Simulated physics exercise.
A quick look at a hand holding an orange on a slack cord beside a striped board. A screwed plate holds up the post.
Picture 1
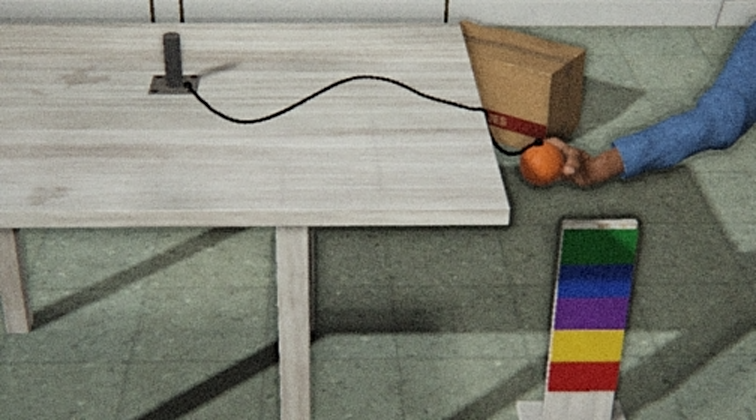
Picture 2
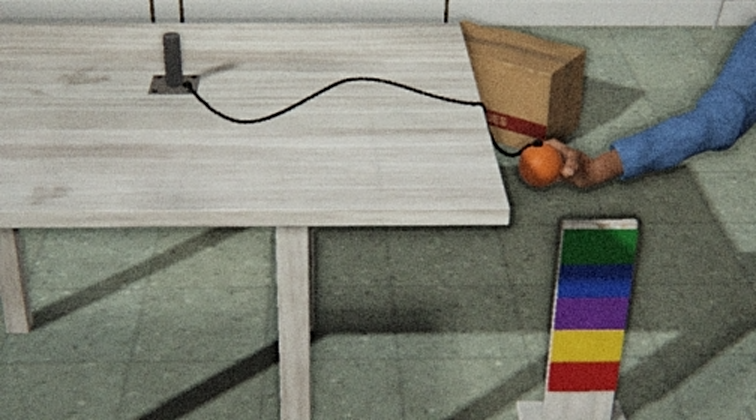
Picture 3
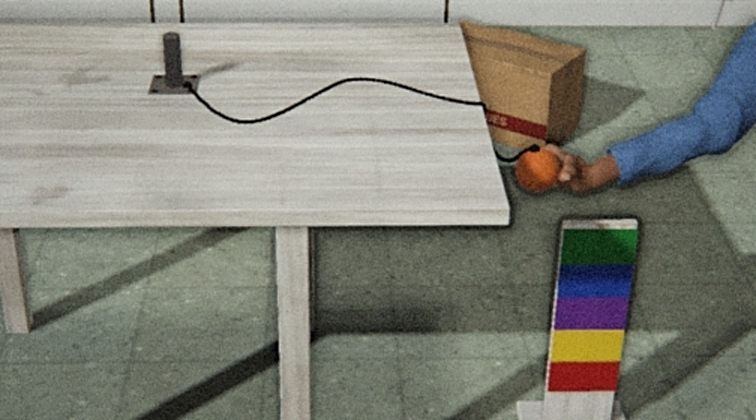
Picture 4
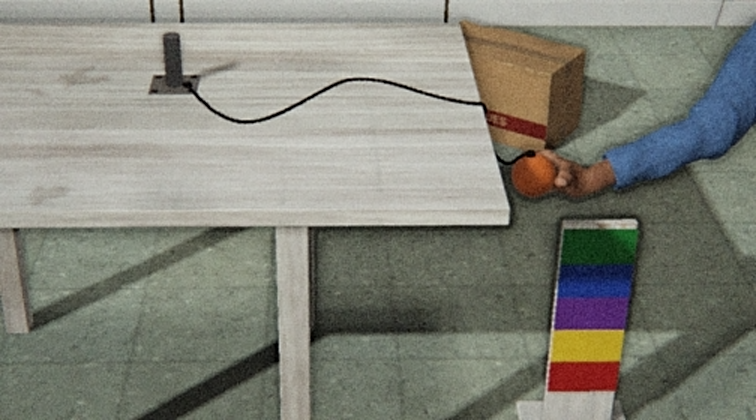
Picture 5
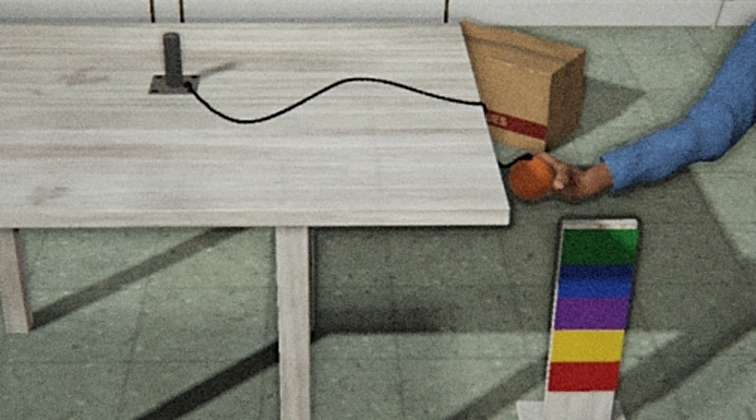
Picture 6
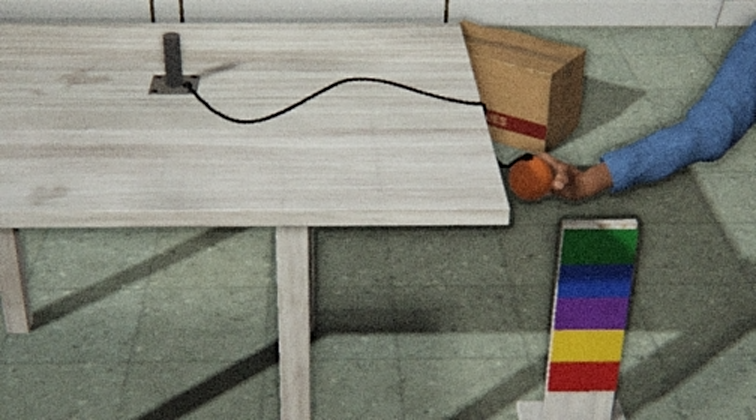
An orange in a person's hand, tied by a slack black cord to a post on a pale table, moved slightly down and left toward the table's edge, beside a board with colored stripes.
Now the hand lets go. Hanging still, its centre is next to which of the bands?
Its middle rests at the purple band.
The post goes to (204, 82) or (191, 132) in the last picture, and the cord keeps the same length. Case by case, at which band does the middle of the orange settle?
First try: Yellow; second try: Yellow.
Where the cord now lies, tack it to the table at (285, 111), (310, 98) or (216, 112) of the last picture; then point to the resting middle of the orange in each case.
In order of the tries: About (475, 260), then (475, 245), then (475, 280).
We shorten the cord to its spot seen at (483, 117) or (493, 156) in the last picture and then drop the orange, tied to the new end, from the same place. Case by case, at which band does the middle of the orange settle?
Per try - 1: Green; 2: Blue.
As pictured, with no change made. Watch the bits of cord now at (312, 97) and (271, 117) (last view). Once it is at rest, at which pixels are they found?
One ends up around (384, 102), the other around (323, 97).
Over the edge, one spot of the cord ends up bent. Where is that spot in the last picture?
Roughly (392, 84).
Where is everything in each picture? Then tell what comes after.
Orange (541, 163); green (600, 248); blue (595, 282); purple (591, 315); yellow (588, 347); red (584, 378), in the first frame.
Orange (541, 165); cord through (203, 102) (266, 119) (329, 88) (402, 87) (480, 108), in the second frame.
Orange (538, 170), in the third frame.
Orange (534, 176); cord through (203, 102) (266, 119) (329, 88) (403, 87) (481, 108), in the fourth frame.
Orange (531, 178), in the fifth frame.
Orange (531, 178); cord through (203, 102) (266, 119) (329, 88) (403, 87) (481, 108), in the sixth frame.
Soon after, orange near (496, 297); level with purple.
Then, orange near (452, 301); level with purple.
At rest, orange near (472, 310); level with purple. The cord holds its middle at purple.
